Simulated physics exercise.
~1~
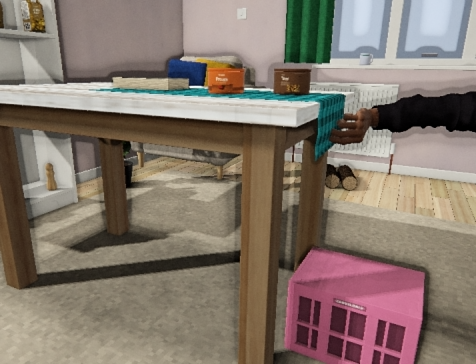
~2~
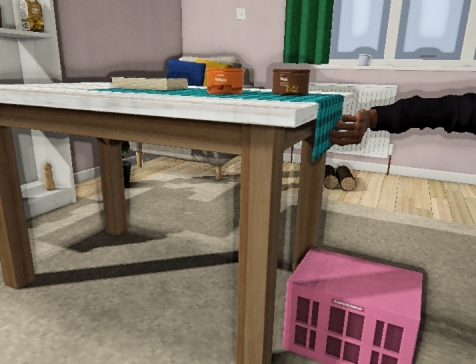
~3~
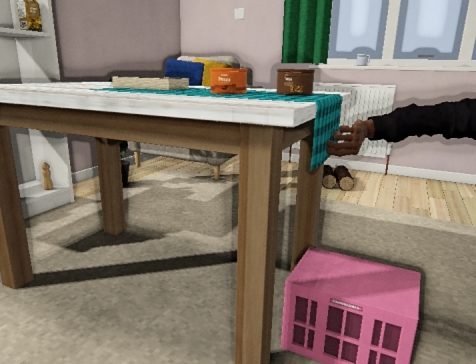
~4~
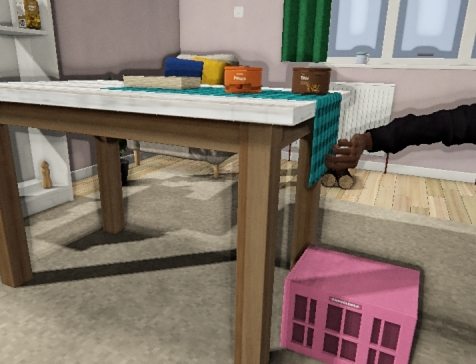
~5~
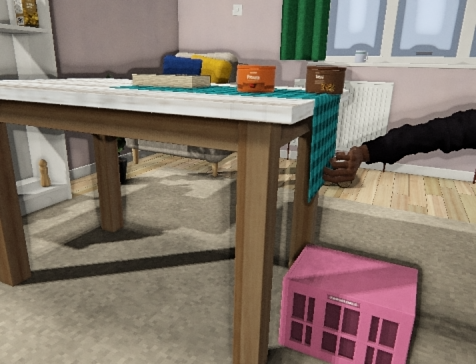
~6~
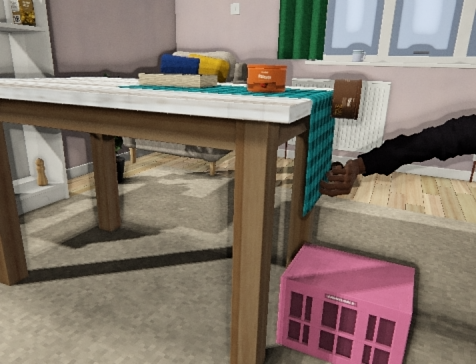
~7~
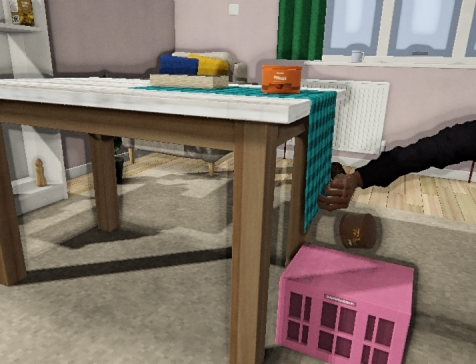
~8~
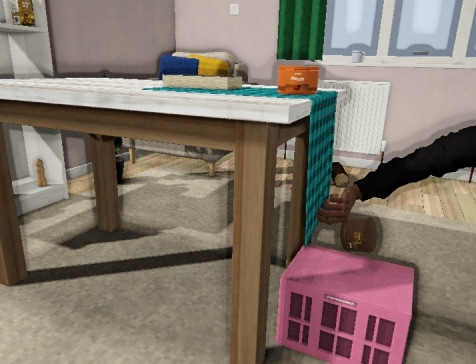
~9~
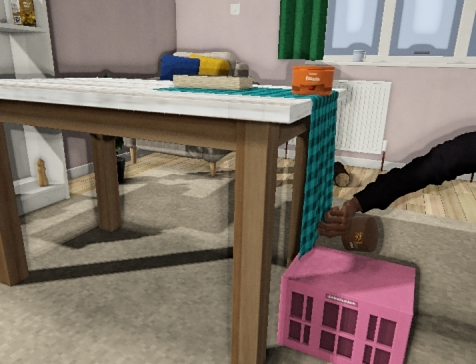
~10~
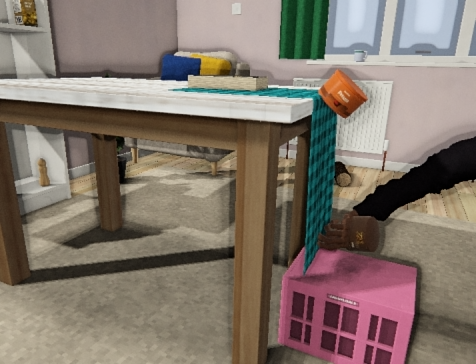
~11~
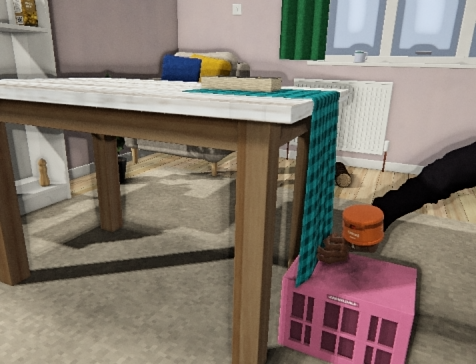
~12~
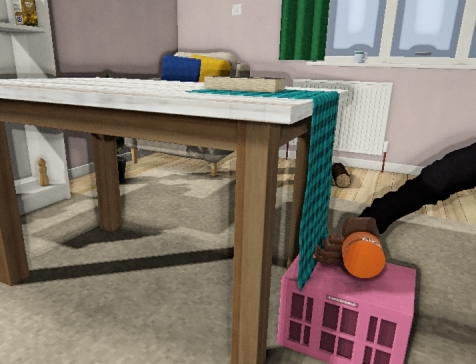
In a living room, a hand slowly pulls the hanging end of a turquoise scarf down from a white-topped table, drawing the items on it rightward; a brown tub drops off the edge, then an orange tub follows, ending down by the pink crate while a book-like block stays on the table.
